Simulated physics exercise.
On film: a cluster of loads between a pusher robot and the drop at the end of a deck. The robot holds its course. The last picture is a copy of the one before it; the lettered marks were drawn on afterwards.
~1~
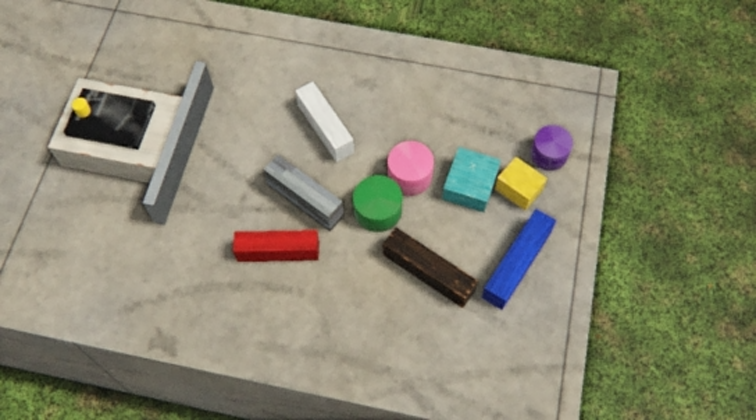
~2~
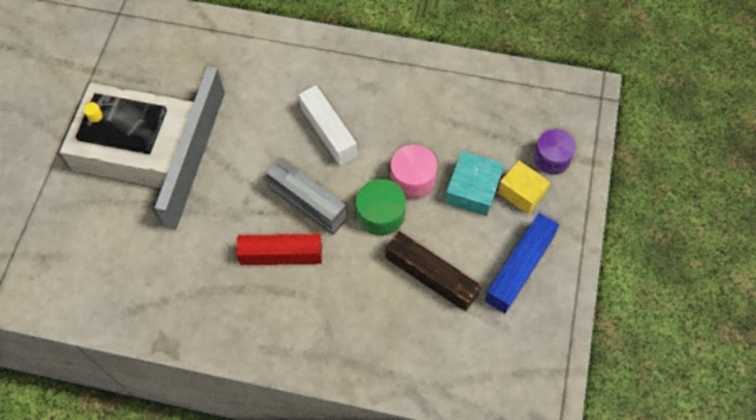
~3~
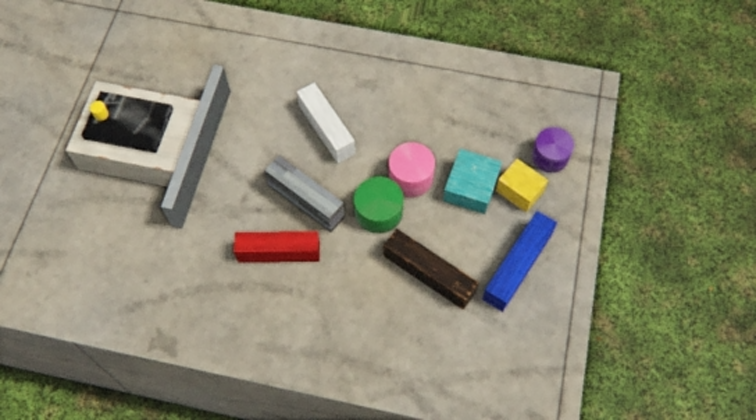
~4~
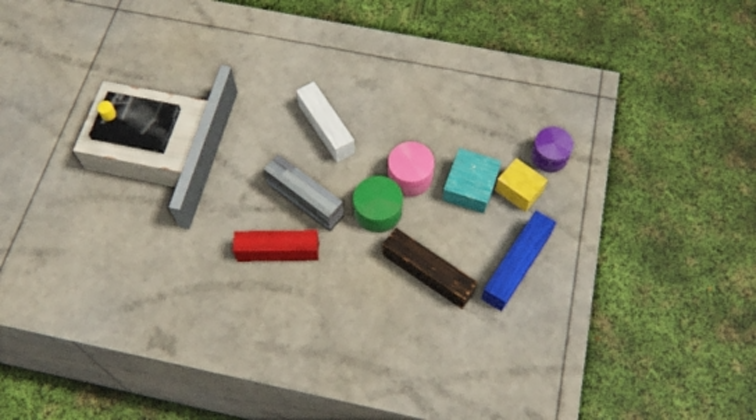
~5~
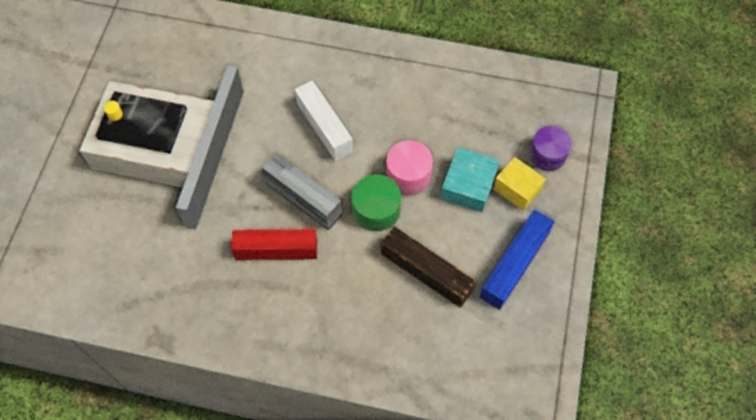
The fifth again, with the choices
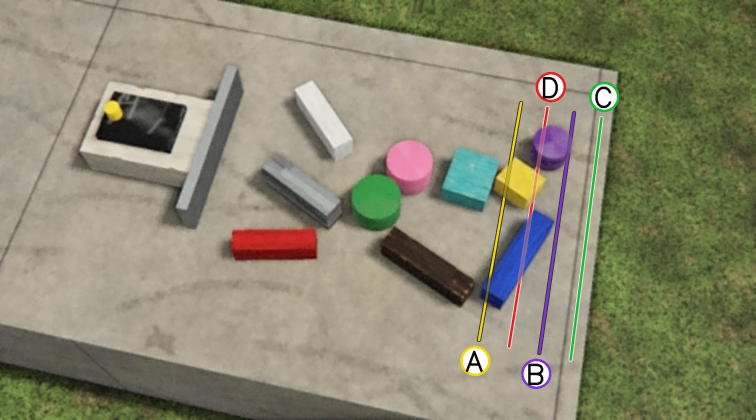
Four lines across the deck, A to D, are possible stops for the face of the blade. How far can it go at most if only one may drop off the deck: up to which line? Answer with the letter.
No second one falls up to A.
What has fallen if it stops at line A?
It is the yellow crate.
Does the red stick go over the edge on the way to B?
No.
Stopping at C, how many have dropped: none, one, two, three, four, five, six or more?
Six or more.
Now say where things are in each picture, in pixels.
Pink canister (410, 169); green canister (378, 204); yellow crate (520, 184), in the first frame.
Robot (127, 124); blue stick (522, 263), in the second frame.
Robot (133, 122); black bar (430, 269), in the third frame.
Robot (141, 122); grey stick (304, 193), in the fourth frame.
Robot (147, 122); red stick (275, 245); pink canister (409, 168); green canister (376, 203), in the fifth frame.
On the copy, A at (501, 214); B at (558, 225); C at (587, 231); D at (530, 219).
On A. First, robot (249, 142); red stick (279, 256); white bar (344, 123).
Then, robot (353, 163); yellow crate (559, 186); blue stick (532, 266).
Finally, robot (437, 179); yellow crate over the edge; turquoise crate (596, 198); one fallen.
By contrast, B drops six; C drops nine; D drops three.
